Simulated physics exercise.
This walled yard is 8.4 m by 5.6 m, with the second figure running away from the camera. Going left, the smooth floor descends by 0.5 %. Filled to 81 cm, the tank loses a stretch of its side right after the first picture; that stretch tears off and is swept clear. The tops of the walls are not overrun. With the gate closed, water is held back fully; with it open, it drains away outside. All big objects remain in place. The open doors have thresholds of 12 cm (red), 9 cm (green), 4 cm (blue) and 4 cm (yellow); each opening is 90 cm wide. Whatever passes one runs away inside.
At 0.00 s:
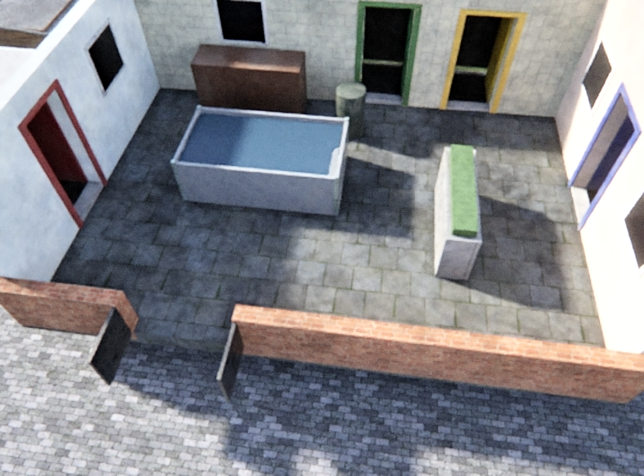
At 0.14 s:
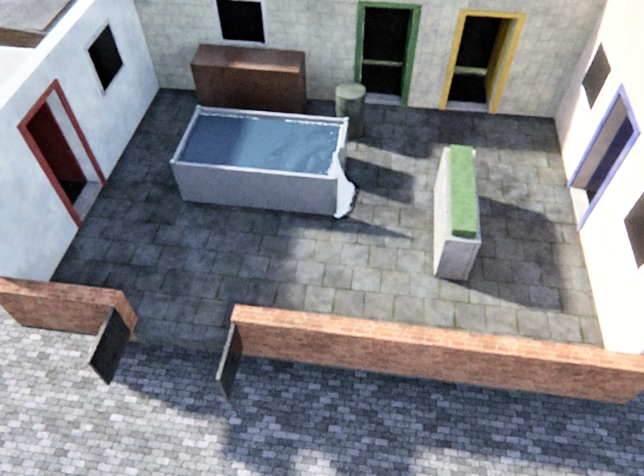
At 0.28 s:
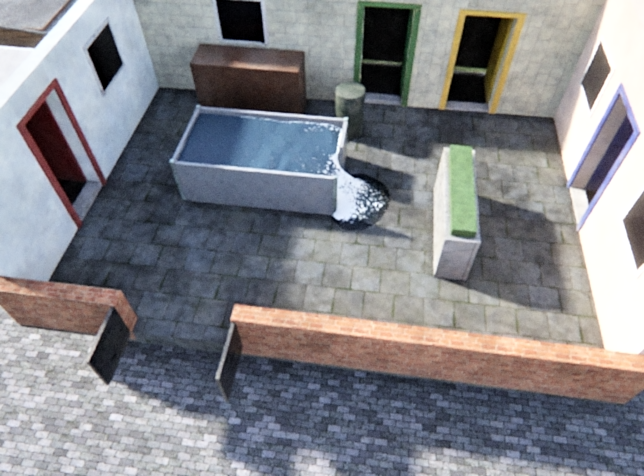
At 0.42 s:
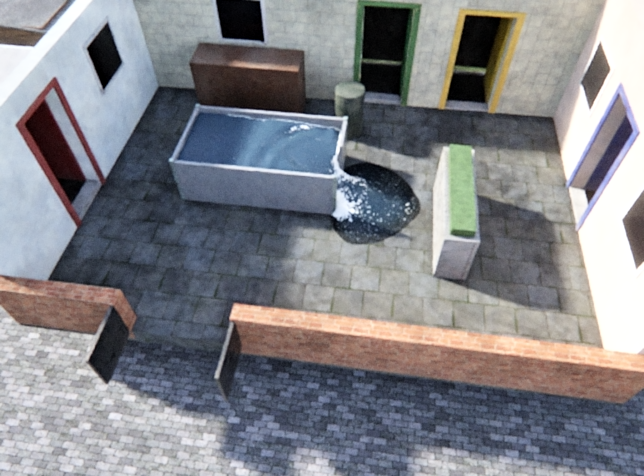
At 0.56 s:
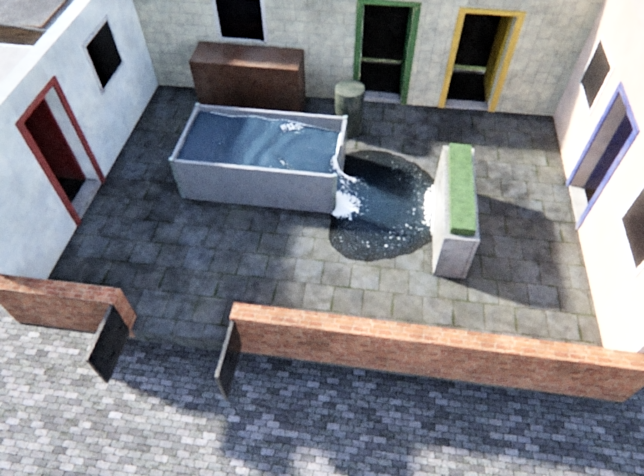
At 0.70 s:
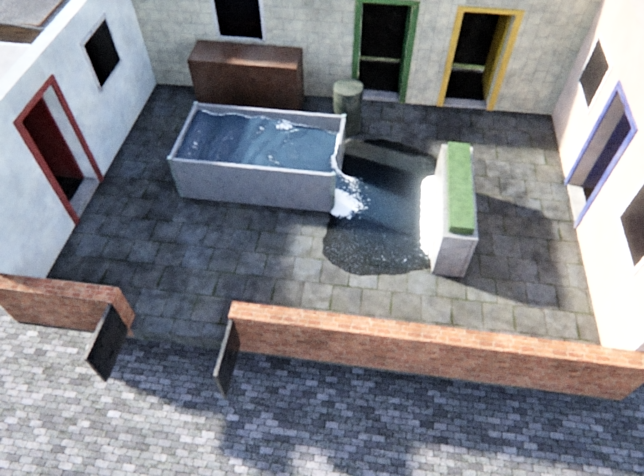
In a walled yard, water pours from the tank's broken right side and spreads across the floor to the green-topped block.
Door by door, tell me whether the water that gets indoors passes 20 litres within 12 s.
Here is the picture: At the red door it stays within 20 litres; at the green door it stays within 20 litres; at the blue door it goes past 20 litres; at the yellow door it goes past 20 litres.
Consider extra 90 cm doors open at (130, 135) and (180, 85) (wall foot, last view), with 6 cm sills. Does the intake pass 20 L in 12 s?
The first door falls short and the second falls short.
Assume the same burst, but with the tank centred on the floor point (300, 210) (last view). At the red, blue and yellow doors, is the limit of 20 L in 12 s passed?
For the red door, the amount is acceptable; for the blue door, the amount is acceptable; for the yellow door, the amount is too high.
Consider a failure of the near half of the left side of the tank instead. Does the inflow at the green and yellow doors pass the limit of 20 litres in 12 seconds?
Compared with the limit, green is lower and yellow is lower.
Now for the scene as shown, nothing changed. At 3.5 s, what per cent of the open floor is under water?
Wet share: Near 50 percent.
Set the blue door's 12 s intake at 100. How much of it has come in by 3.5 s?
About 0 per cent.
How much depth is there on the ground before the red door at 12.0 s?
I'd say close to 5.0 cm.
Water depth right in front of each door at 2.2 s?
Depths in cm: Red 0, green 0, blue 0, yellow 4.
After 1.4 s water covers 20 % of the floor and is deepest (42 cm) near (419, 215); red door not reached, green door not reached, blue door not reached, yellow door not reached.
After 2.2 s water covers 30 % of the floor and is deepest (38 cm) near (419, 207); red door not reached, green door not reached, blue door not reached, yellow door 4 cm at the sill, 11 L in.
After 3.5 s water covers 50 % of the floor and is deepest (24 cm) near (419, 215); red door not reached, green door 7 cm at the sill, 0 L in, blue door 1 cm at the sill, 0 L in, yellow door 10 cm at the sill, 92 L in.
After 7.0 s water covers 85 % of the floor and is deepest (14 cm) near (408, 214); red door 8 cm at the sill, 0 L in, green door 5 cm at the sill, 0 L in, blue door 11 cm at the sill, 40 L in, yellow door 10 cm at the sill, 198 L in.
After 12.0 s water covers 100 % of the floor and is deepest (12 cm) near (310, 101); red door 5 cm at the sill, 0 L in, green door 8 cm at the sill, 1 L in, blue door 7 cm at the sill, 95 L in, yellow door 6 cm at the sill, 268 L in.
